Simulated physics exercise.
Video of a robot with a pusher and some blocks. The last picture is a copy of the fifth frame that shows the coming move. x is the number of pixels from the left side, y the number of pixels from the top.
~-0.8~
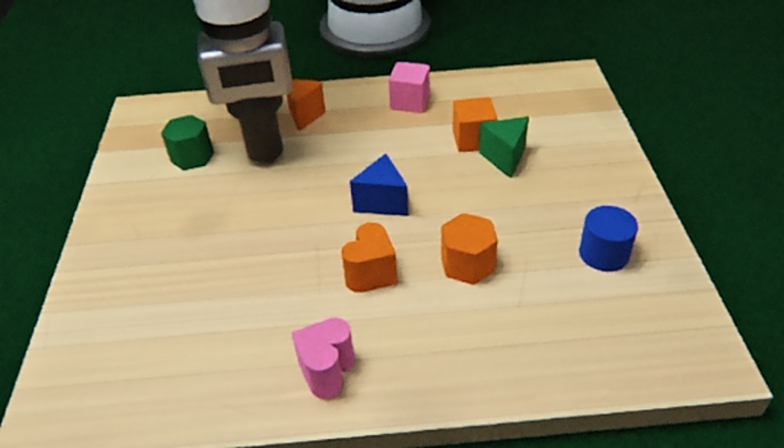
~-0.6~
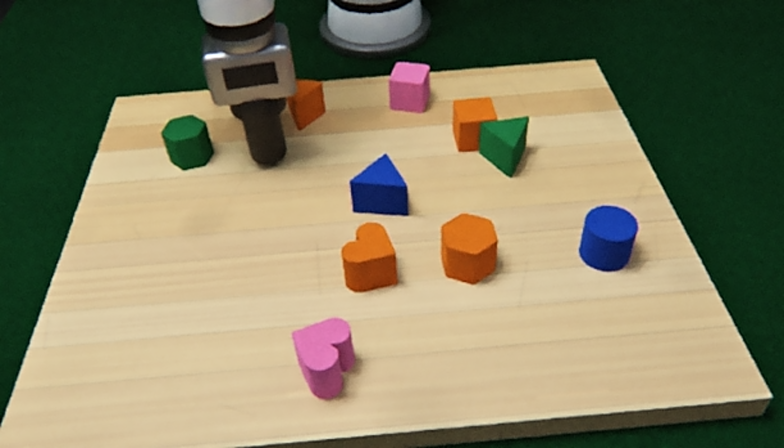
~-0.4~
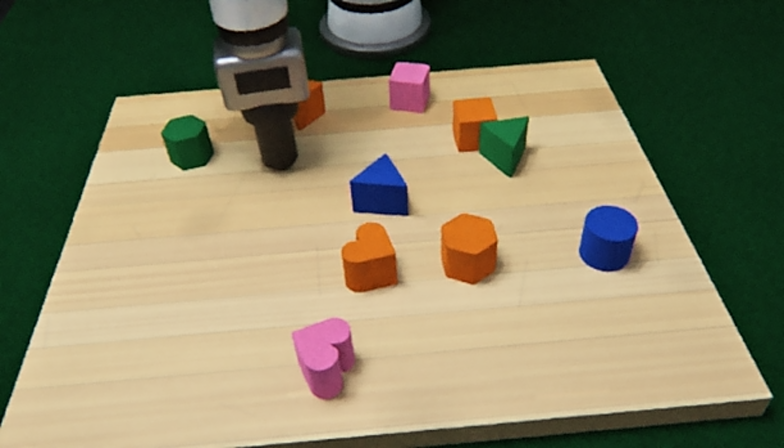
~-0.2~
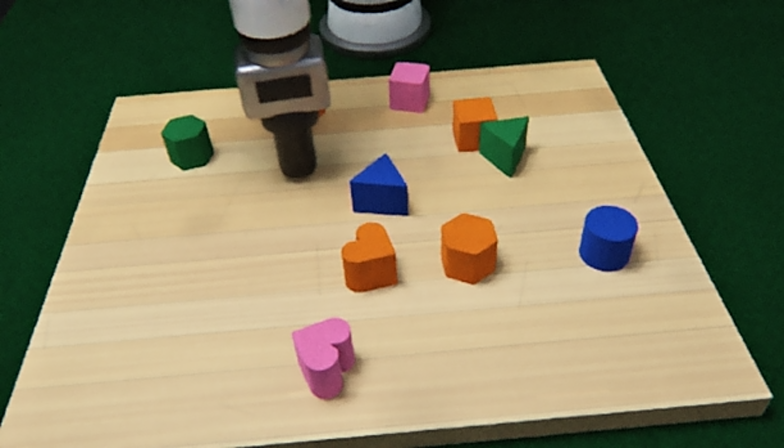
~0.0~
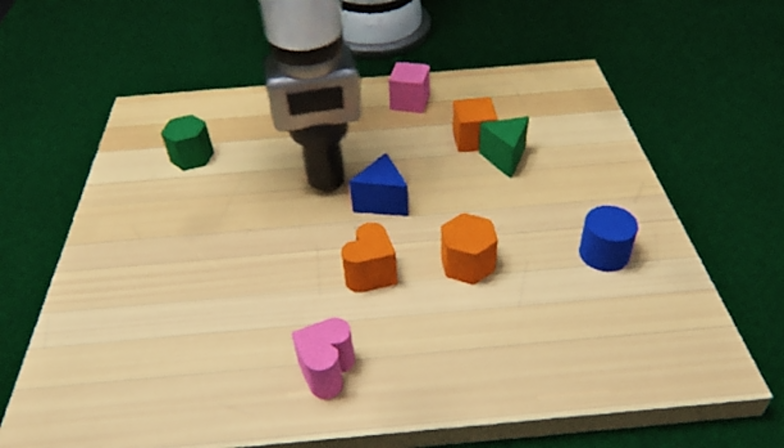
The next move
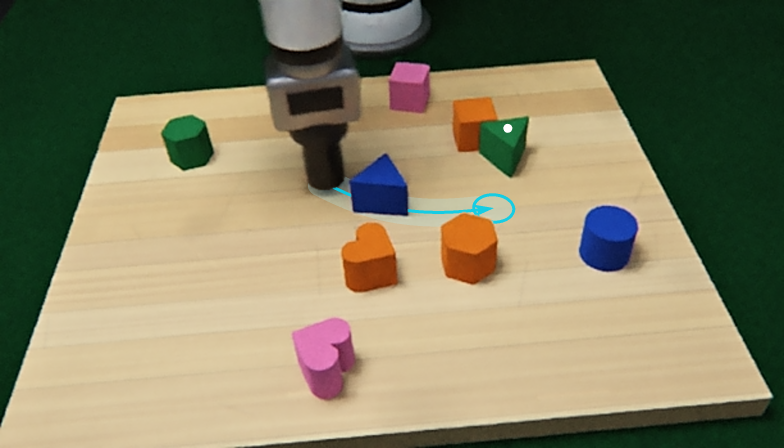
On a wooden board, a robot pusher moves right and forward among still coloured blocks.
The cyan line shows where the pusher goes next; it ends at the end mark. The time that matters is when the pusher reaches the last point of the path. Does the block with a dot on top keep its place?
Short answer: Yes.
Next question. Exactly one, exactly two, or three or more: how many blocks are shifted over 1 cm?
I think only one will be displaced.
Drawn move, from (327, 184) through (375, 204) and (433, 212) to (494, 208); the dot is on the green triangular block.
One third of the way, pusher (375, 198); blue triangular block (409, 180), turned 20° anticlockwise.
Two thirds of the way, pusher (434, 206); blue triangular block (472, 188), turned 20° anticlockwise.
At the end, pusher (494, 202); blue triangular block (528, 195); green triangular block still.
